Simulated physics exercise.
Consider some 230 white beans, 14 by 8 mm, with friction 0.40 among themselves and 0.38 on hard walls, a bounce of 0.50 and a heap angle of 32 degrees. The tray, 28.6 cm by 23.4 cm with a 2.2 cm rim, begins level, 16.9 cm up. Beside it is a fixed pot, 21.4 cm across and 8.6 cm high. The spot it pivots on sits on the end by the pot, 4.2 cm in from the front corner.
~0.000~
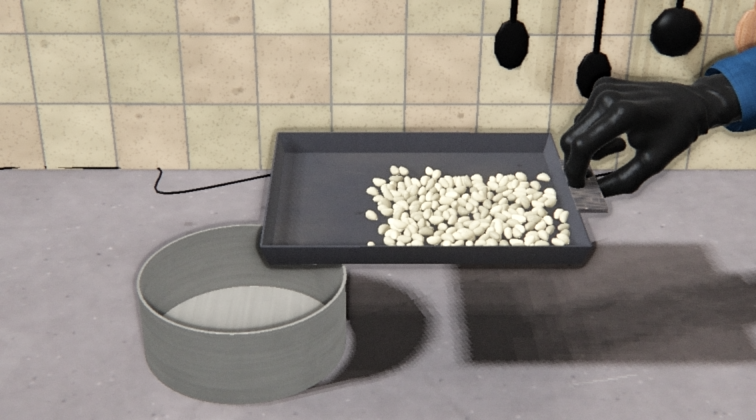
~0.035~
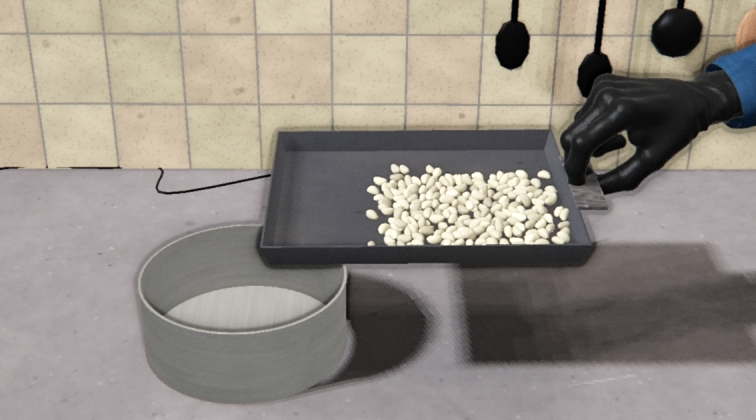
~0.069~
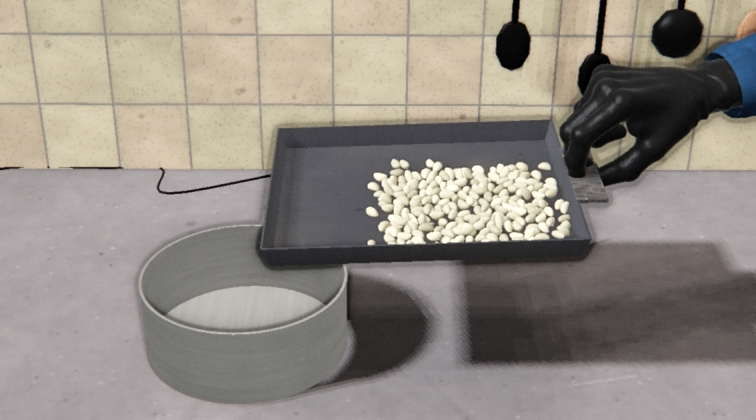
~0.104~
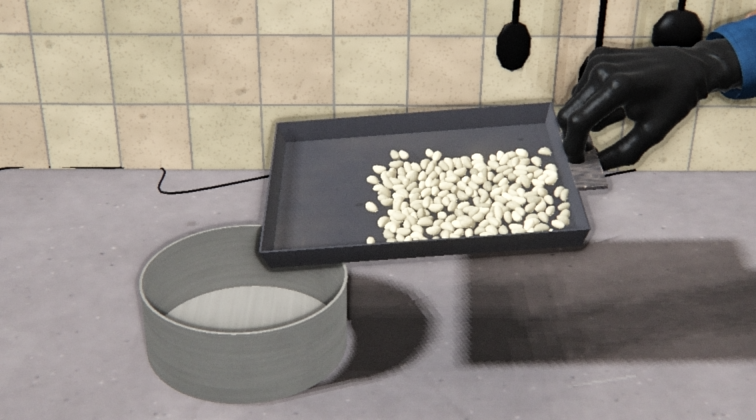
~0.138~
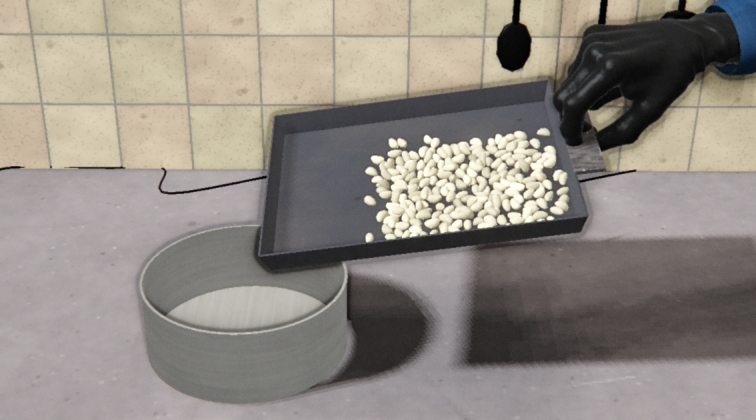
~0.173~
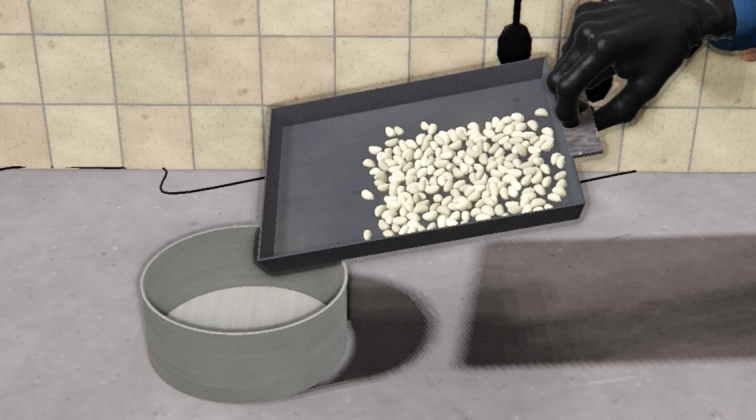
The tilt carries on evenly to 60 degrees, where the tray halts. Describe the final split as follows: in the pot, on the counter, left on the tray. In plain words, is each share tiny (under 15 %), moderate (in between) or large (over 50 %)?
Pot: Tiny; counter: Large; tray: Moderate.
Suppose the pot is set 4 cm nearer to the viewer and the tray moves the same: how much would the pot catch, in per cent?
Share in pot: Approx. 35 %.
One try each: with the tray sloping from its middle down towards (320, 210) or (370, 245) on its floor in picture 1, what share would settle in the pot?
That would be close to 45 per cent, then close to 0 per cent.
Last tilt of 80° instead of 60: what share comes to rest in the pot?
I'd say close to 0 percent.
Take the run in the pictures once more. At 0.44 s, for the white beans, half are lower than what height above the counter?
About 28 cm.
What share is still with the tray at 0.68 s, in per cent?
Roughly 55 percent of the load, I'd say.
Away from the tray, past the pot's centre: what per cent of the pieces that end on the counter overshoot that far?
Some 80 per cent.
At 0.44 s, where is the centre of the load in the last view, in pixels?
The middle of the load should be at about (383, 150) by then.
Then, at 0.34 s, tilt 41 degrees; the tray holds 100 %, the pot 0 %.
After 0.44 s, tilt 55 degrees; the tray holds 100 %, the pot 0 %.
After 0.68 s, tilt 60 degrees; the tray holds 55 %, the pot 0 %.
By 2.6 s all is still; pot 5 %, counter 75 %, tray 25 %.
